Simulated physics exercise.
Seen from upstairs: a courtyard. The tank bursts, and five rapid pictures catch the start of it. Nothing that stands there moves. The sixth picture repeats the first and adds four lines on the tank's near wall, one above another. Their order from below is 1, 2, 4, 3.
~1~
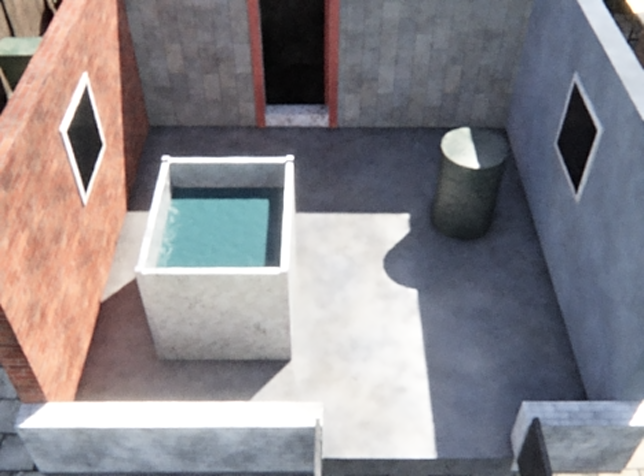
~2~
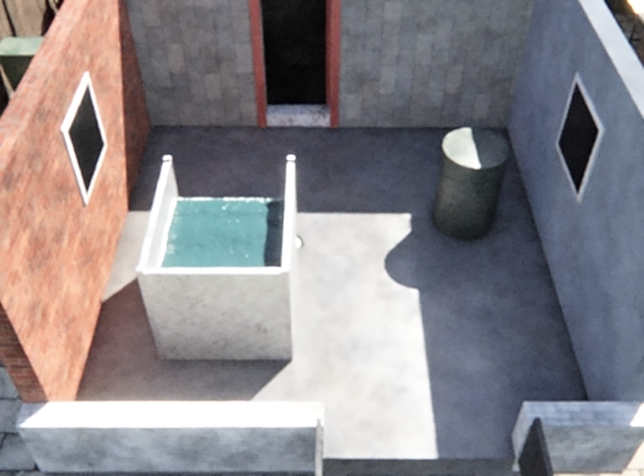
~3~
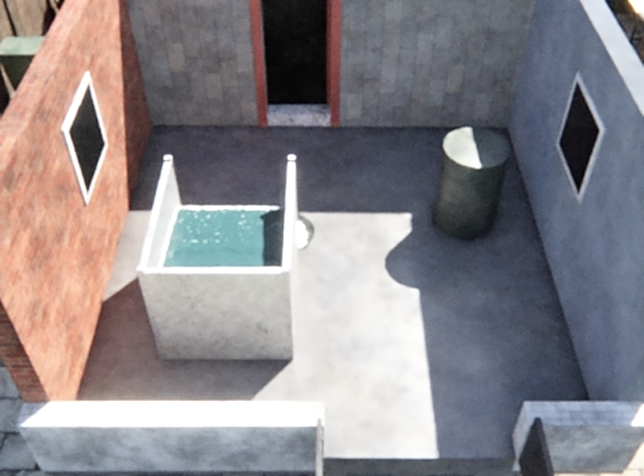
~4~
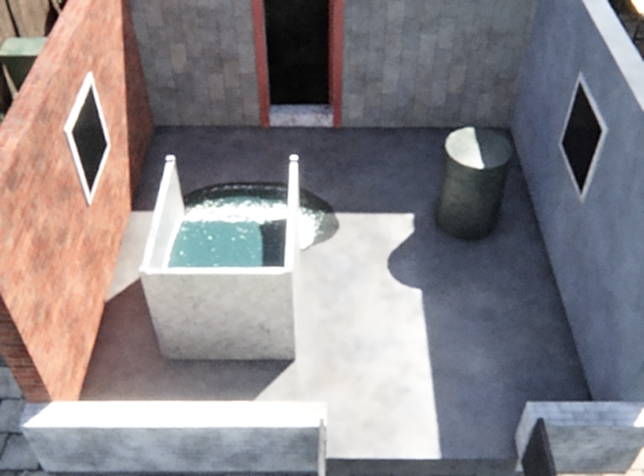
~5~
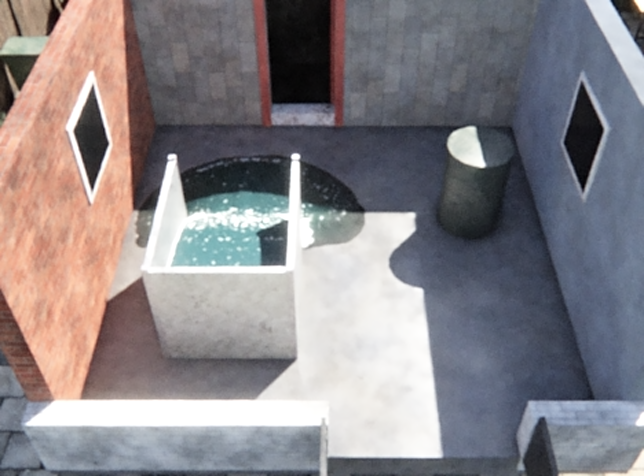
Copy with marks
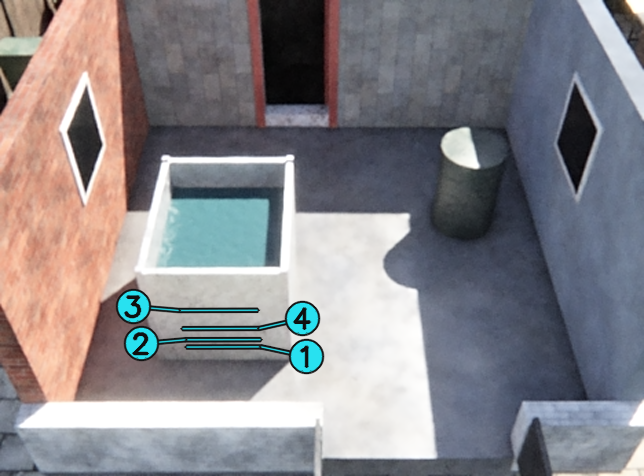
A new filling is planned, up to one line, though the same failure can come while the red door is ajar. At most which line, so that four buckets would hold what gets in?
Line 4 just does it.
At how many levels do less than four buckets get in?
Three of the four.
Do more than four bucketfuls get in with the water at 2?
No.
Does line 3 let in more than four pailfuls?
Yes, that goes wrong.
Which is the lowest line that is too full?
Line 3.
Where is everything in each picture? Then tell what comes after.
In the first picture, water in the tank at rest, its middle at (224, 235); foot of the red doorway at (297, 126); open gate at (423, 399).
In the second picture, water covers 2 % of the ground, its front hidden from here.
In the third picture, water covers 4 % of the ground, its front hidden from here.
In the fourth picture, front seen at (323, 206), 9 % of the ground wet.
In the fifth picture, front seen at (343, 190), 16 % of the ground wet.
On the marked copy, 1 at (223, 346); 2 at (222, 339); 3 at (218, 310); 4 at (221, 328); from the bottom up 1, 2, 4, 3.
If 1 is chosen, nothing gets over.
If 2 is chosen, nothing gets over.
If 3 is chosen, about 9 bucketfuls get in.
If 4 is chosen, a splash gets over, under a bucket.
